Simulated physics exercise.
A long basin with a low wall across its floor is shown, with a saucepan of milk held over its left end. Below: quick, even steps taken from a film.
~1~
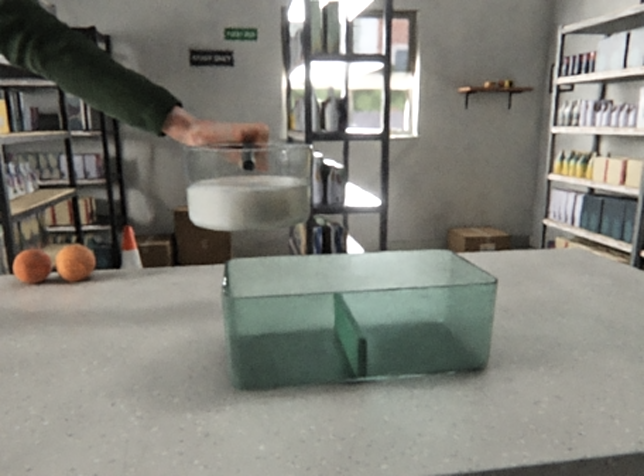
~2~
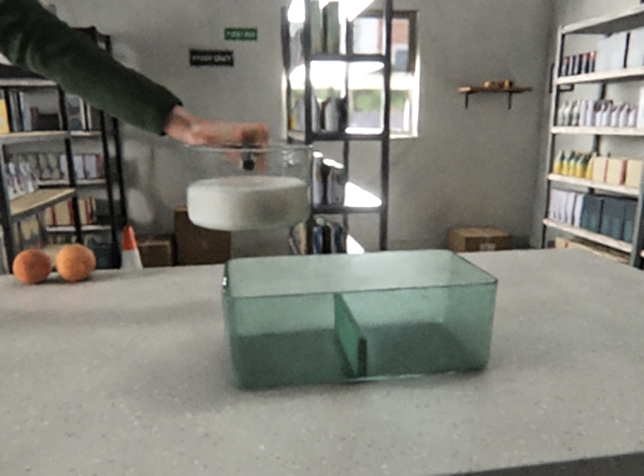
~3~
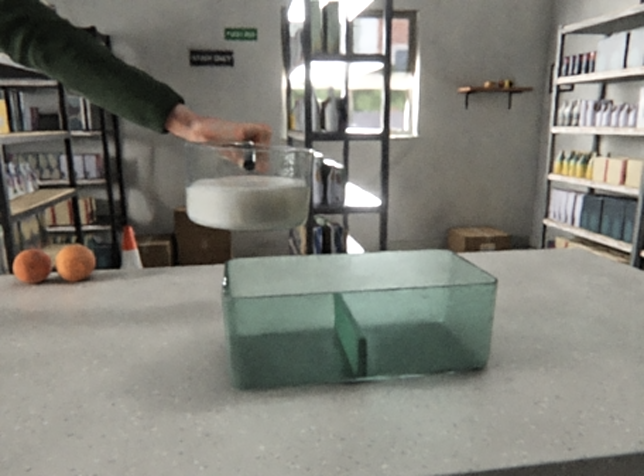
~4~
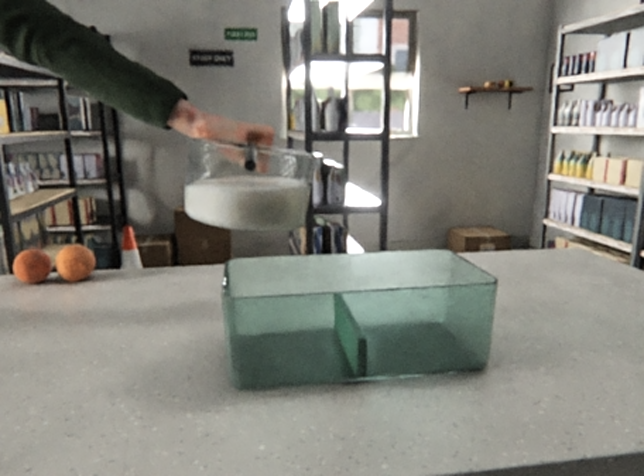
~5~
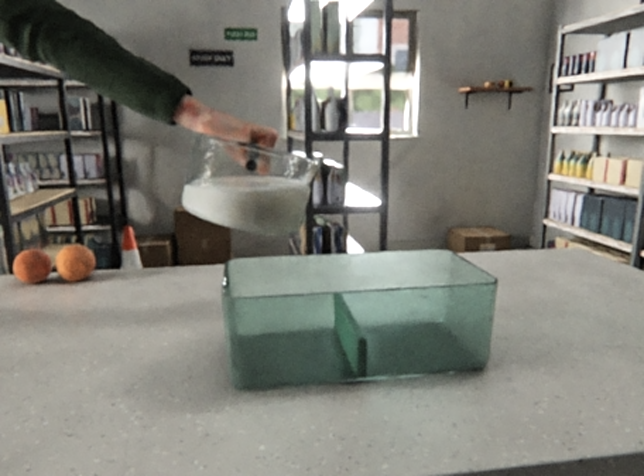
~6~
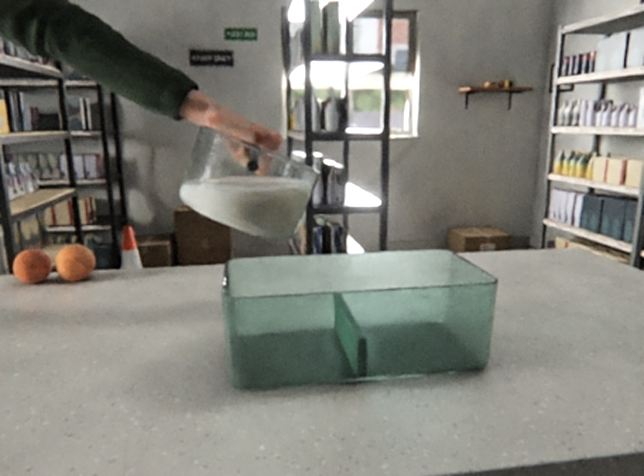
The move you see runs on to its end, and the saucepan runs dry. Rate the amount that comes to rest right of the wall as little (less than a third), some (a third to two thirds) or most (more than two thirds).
Some.
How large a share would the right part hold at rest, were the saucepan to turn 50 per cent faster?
I'd put it at some 35 percent.
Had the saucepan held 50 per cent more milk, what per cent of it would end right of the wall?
I'd reckon close to 65 %.
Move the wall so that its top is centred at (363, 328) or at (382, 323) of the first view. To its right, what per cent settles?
First try: Roughly 25 per cent; second try: 5 per cent.
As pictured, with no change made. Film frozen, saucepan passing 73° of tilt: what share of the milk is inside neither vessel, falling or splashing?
About 25 per cent.
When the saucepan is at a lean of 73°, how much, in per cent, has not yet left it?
Looks like roughly 65 percent is still held.
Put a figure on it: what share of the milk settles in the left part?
Share: Roughly 55 %.
A moment on, the tilt is 73° and 66 per cent is still to pour, 3 is left of the wall and 6 right of it.
Next, the tilt is 97° and 19 per cent is still to pour, 28 is left of the wall and 43 right of it.
Then the tilt is 100° and 3 per cent is still to pour, 52 is left of the wall and 43 right of it.
Later the tilt is 100° and 0 per cent is still to pour, 56 is left of the wall and 44 right of it.
In the end 56 per cent lies left of the wall, 44 right of it and 1 outside.
